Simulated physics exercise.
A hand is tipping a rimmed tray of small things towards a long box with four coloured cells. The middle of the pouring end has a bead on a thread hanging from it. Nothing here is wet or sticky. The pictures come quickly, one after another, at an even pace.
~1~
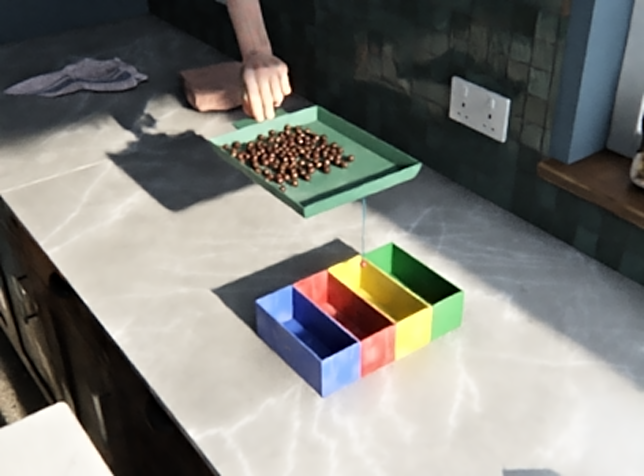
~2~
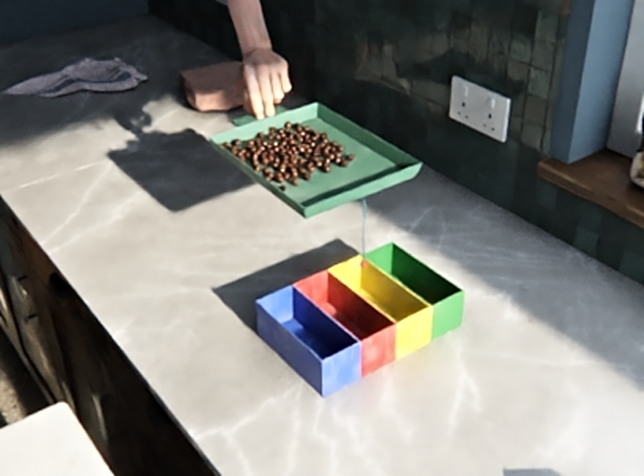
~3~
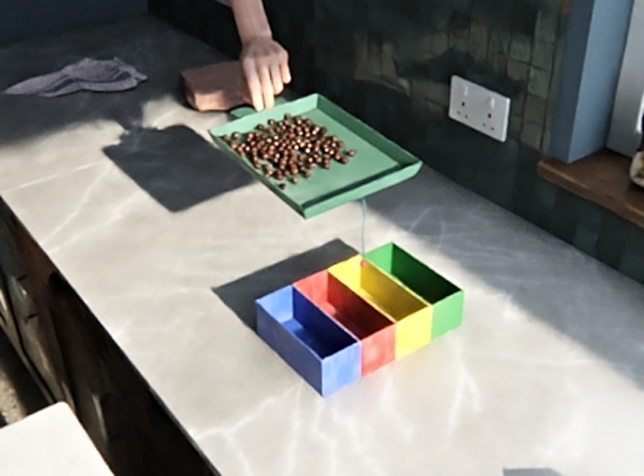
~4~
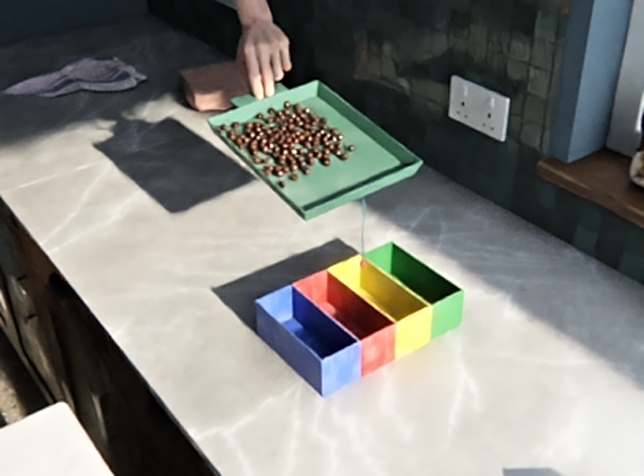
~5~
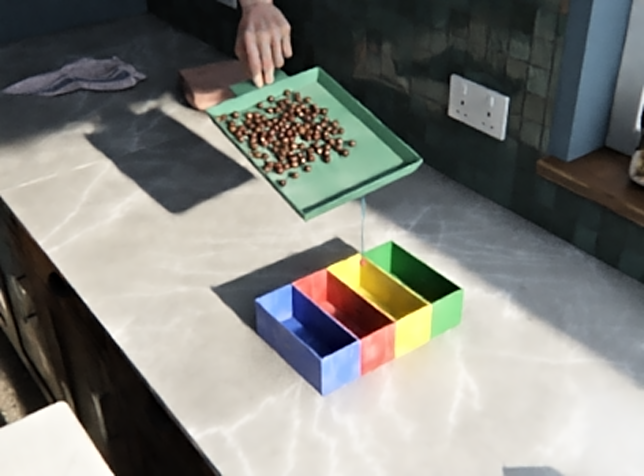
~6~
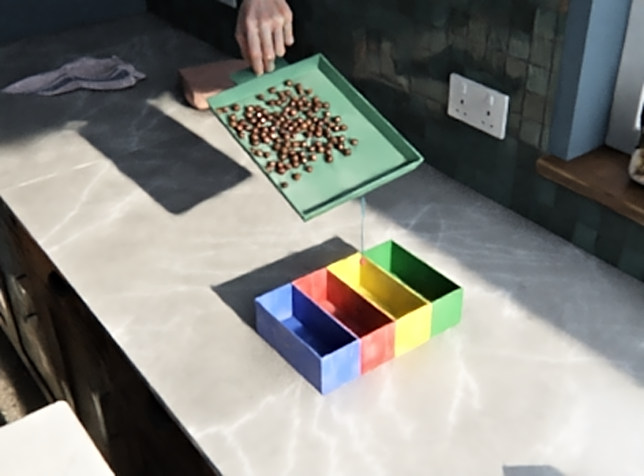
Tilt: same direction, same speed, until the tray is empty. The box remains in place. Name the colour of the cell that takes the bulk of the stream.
Red.
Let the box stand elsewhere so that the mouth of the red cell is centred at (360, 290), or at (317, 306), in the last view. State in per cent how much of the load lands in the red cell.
20, then 60 %.
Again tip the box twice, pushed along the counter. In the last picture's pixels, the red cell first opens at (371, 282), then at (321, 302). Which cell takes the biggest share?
The cell in blue, then the red cell.
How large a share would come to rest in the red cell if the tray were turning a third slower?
Share: Around 50%.
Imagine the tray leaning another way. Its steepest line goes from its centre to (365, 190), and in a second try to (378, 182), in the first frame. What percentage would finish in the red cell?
That comes to 10 per cent the first time and 0 per cent the second.
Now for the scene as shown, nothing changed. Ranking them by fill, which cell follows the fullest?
The blue one.
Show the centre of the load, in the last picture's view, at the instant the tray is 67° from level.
Centre estimate: (327, 219).
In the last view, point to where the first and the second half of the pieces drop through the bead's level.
The early half goes through (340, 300), the late half through (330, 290).
Soon after the last picture, tray tipped steeply; about half on the tray; a small part in the red cell; a small part in the blue cell; a stray few in the yellow cell; about a quarter falling or outside the box.
A little later, tray tipped past a quarter turn; a stray few on the tray; about half in the red cell; about a third in the blue cell; a small part in the yellow cell; a stray few in the green cell; a small part falling or outside the box.
Later still, tray tipped past a quarter turn; about half in the red cell; about a third in the blue cell; a small part in the yellow cell; a stray few in the green cell; a small part falling or outside the box.
At rest, tray tipped past a quarter turn; about half in the red cell; about a third in the blue cell; a small part in the yellow cell; a stray few in the green cell; a small part outside the box.
